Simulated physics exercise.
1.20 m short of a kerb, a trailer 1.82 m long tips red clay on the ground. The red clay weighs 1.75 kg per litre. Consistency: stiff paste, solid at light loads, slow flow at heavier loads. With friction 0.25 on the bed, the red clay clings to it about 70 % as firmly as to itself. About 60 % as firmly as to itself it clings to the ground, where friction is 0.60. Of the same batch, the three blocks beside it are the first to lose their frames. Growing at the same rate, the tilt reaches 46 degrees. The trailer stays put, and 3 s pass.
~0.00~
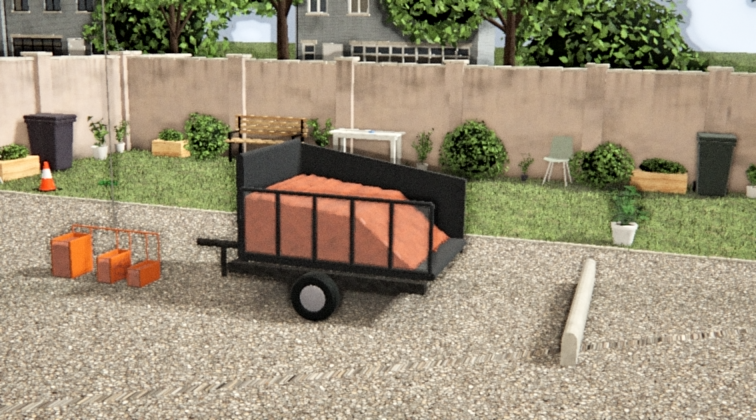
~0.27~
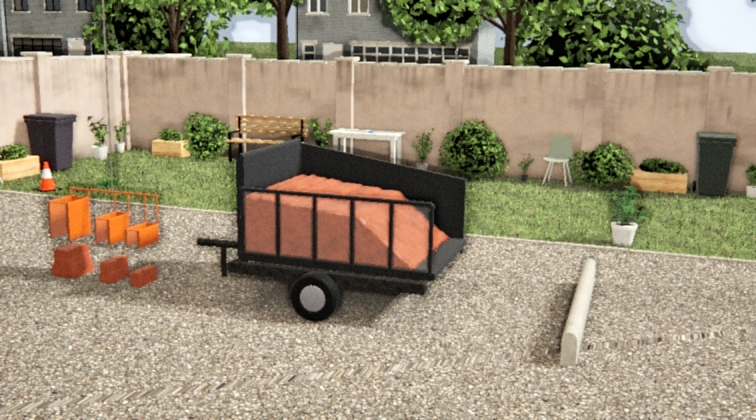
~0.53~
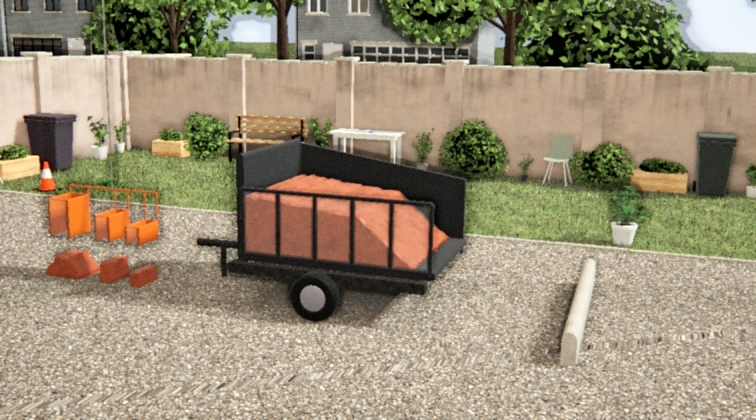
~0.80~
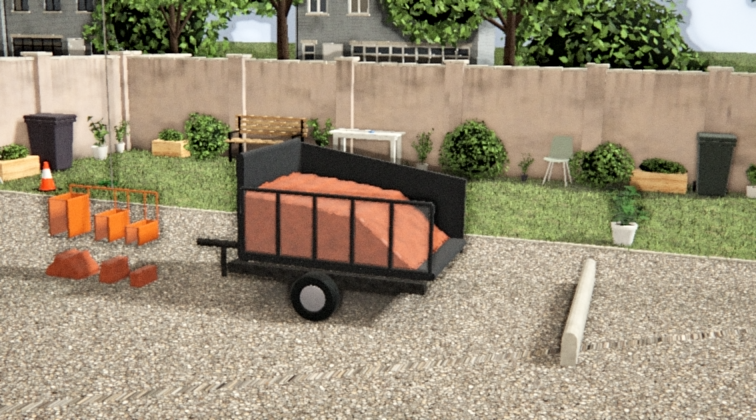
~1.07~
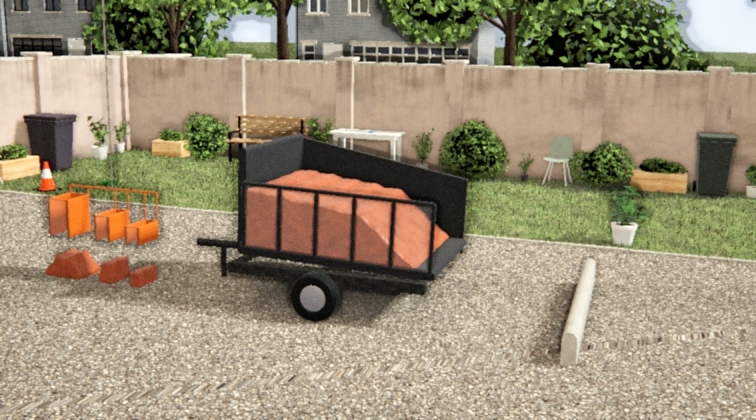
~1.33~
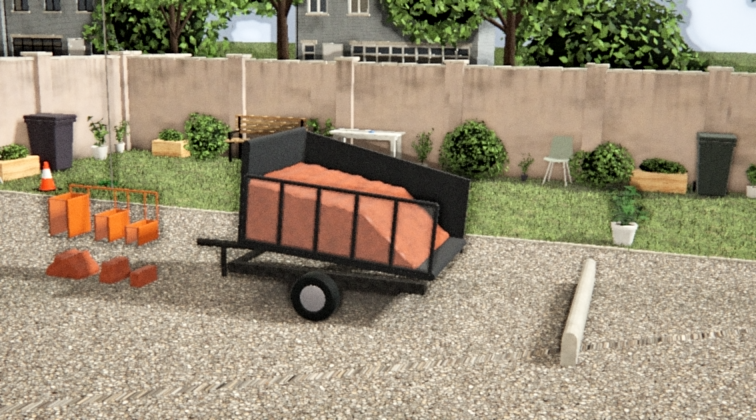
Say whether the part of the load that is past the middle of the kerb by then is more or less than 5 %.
I would say less.
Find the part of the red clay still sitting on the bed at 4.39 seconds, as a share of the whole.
20 %.
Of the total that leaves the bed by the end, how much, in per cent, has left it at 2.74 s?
Around 10 per cent.
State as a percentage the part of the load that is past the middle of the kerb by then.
That share is some 0 percent.
After 2.74 s, the tilt is 16 degrees, 90 % is on the bed and 0 % past the kerb's middle.
After 4.39 s, the tilt is 30 degrees, 22 % is on the bed and 0 % past the kerb's middle.
After 6.05 s, the tilt is 44 degrees, 5 % is on the bed and 0 % past the kerb's middle.
After 7.71 s, the tilt is 46 degrees, 5 % is on the bed and 0 % past the kerb's middle.
After 9.41 s, at the end, the tilt is 46 degrees, 5 % is on the bed and 0 % past the kerb's middle.
